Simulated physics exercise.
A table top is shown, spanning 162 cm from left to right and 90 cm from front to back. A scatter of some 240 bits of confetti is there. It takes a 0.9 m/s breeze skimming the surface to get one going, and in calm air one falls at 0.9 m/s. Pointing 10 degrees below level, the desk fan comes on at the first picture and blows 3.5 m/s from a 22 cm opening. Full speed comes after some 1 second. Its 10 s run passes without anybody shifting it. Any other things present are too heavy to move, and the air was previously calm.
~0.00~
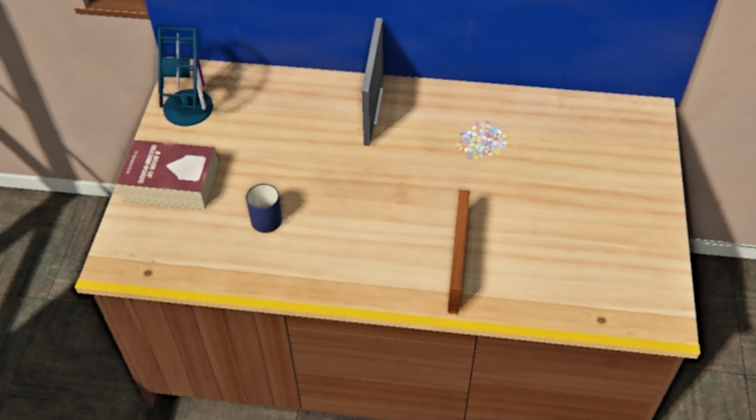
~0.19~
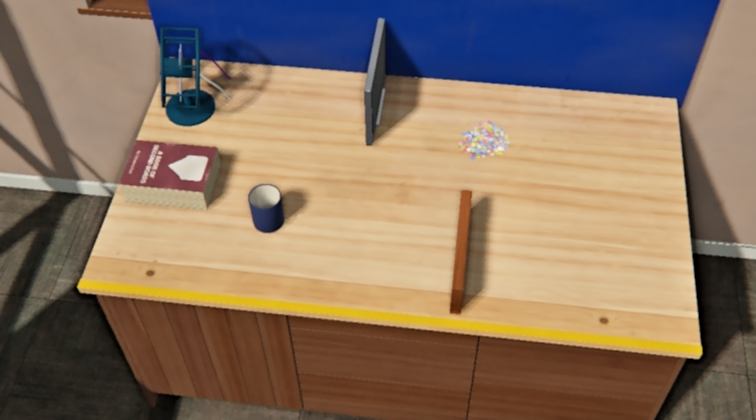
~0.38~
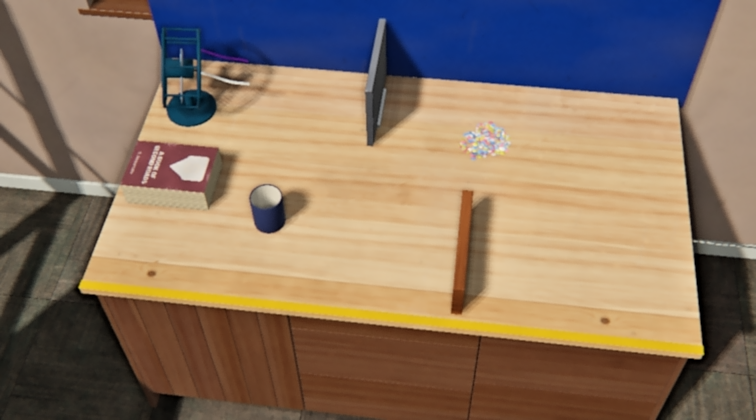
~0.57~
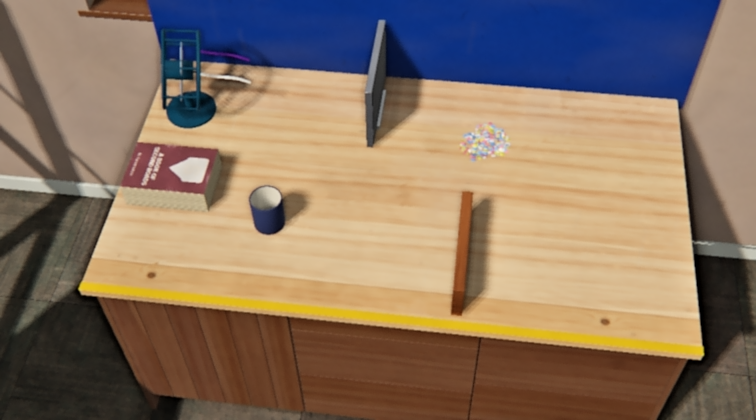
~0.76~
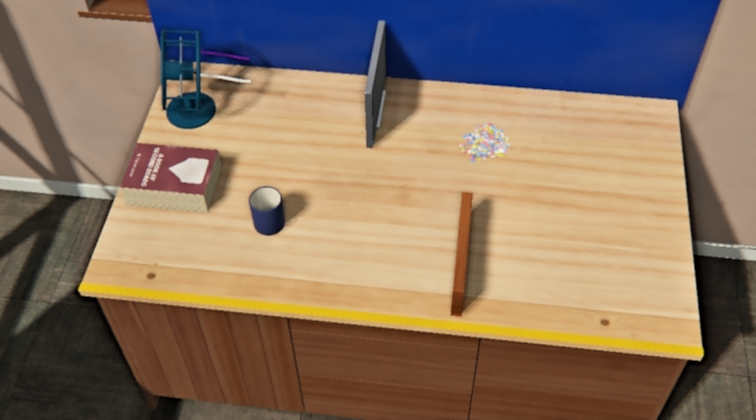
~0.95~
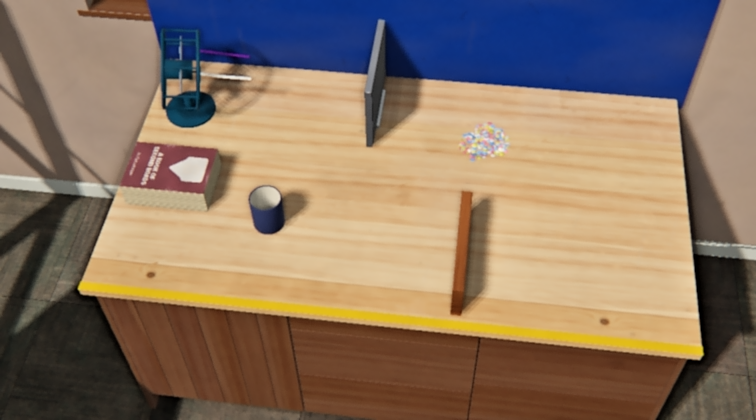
A table holds still confetti while ribbons on a desk fan lift and stream right.
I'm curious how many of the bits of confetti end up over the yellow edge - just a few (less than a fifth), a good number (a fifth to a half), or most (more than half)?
In the end, just a few do.
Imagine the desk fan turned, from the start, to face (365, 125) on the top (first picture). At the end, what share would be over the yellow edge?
Then about 4 %.
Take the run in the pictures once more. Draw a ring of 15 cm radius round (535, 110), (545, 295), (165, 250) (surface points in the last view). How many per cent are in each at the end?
Estimates in listed order: 1 %; 0 %; 0 %.
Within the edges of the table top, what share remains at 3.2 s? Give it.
Around 100 in a hundred.
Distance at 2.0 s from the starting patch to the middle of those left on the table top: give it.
The centre sits some 0 cm from where it began.
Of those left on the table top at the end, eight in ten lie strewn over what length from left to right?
Looks like some 10 cm to me.
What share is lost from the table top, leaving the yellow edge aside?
0 %.
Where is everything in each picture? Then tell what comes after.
In the first frame, the middle of the bits of confetti is near (482, 141), none has stirred yet and the mouth of the desk fan is at (178, 68).
In the second frame, the middle of the bits of confetti is near (485, 141), none has stirred yet and the yellow edge is centred on (380, 320).
In the third frame, the middle of the bits of confetti is near (486, 141), none has stirred yet, the top of a laptop is at (376, 53) and the top of a board is at (464, 238).
In the fourth frame, the middle of the bits of confetti is near (486, 142) and none has stirred yet.
In the fifth frame, the middle of the bits of confetti is near (485, 143) and none has stirred yet.
In the sixth frame, the middle of the bits of confetti is near (485, 142) and none has stirred yet.
After 2.0 s, 0 % are over the yellow edge; the middle of those still in play is near (485, 142); 50 % have settled or left.
After 3.2 s, 0 % are over the yellow edge; the middle of those still in play is near (485, 142); 51 % have settled or left.
After 5.5 s, 0 % are over the yellow edge; the middle of those still in play is near (485, 142); 57 % have settled or left.
After 10.0 s, at the end, 0 % are over the yellow edge; the middle of those still in play is near (485, 142).
